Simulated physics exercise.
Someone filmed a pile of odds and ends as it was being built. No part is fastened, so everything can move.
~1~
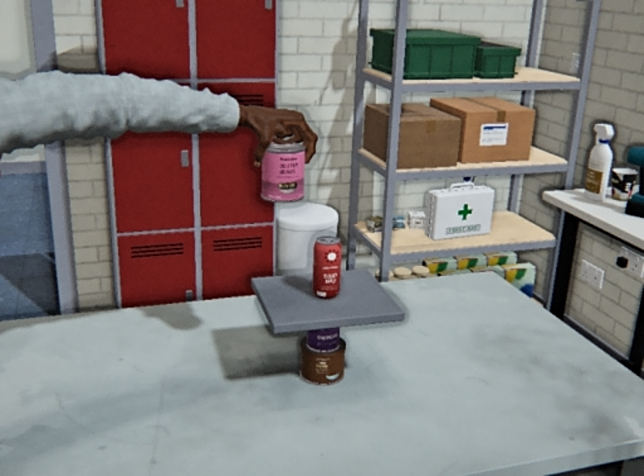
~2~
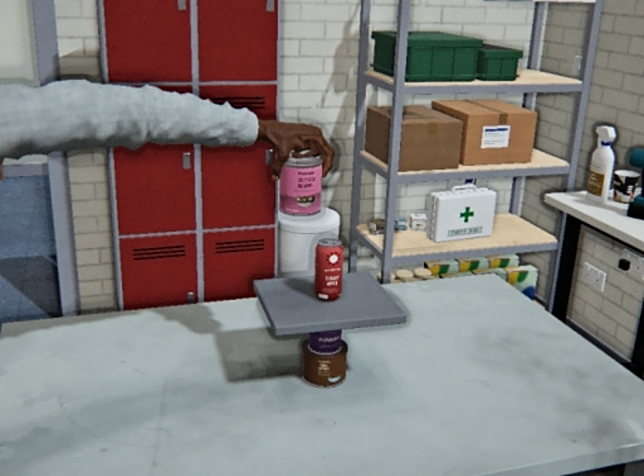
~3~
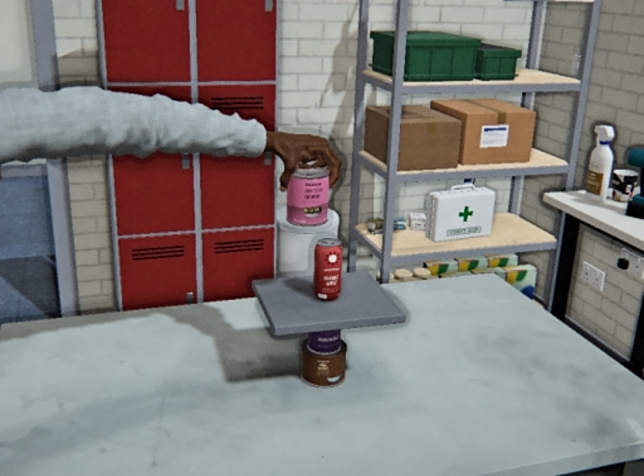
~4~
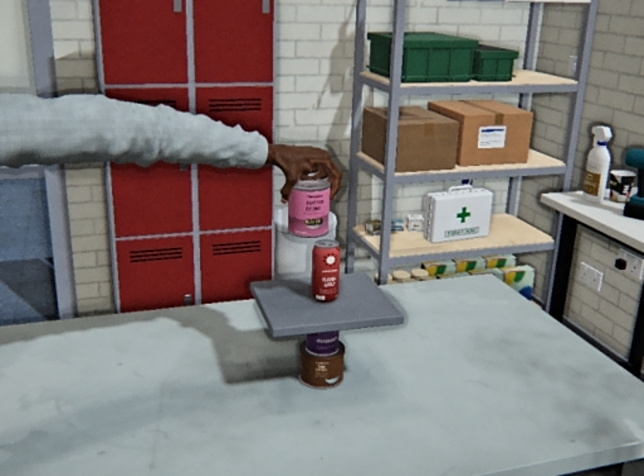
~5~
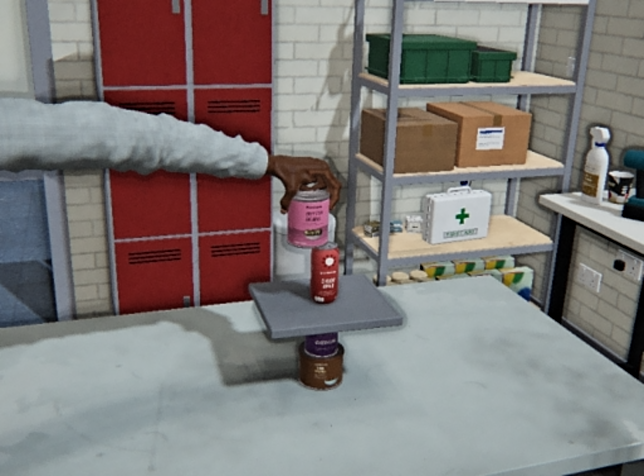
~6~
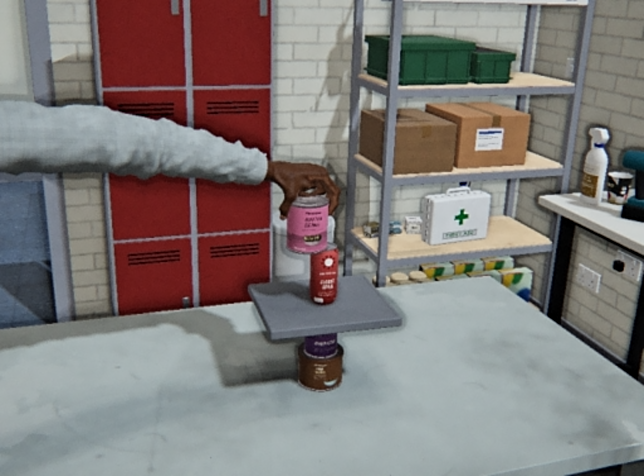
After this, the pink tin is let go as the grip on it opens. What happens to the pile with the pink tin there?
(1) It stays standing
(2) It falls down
Option 2: It falls down.
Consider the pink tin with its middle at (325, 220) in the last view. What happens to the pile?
After that, the pile stays intact.
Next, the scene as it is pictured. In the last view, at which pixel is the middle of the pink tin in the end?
End position: Approximately (122, 410).
Then, 0.50 s on from there, pink tin now fallen; grey tray turned 22° from how it was put; red can turned 10° from how it was put.
Then, 0.70 s on from there, red can now fallen; grey tray turned 54° from how it was put.
Then, 0.90 s on from there, grey tray now fallen; purple pot shifted a little.
Then, 1.40 s on from there, purple pot shifted a little.
In the end, fallen, grey tray, pink tin and red can; moved from the start, purple pot; brown tub unmoved. At the end, from the last picture's camera, pink tin near (122, 410). The pile gives way.
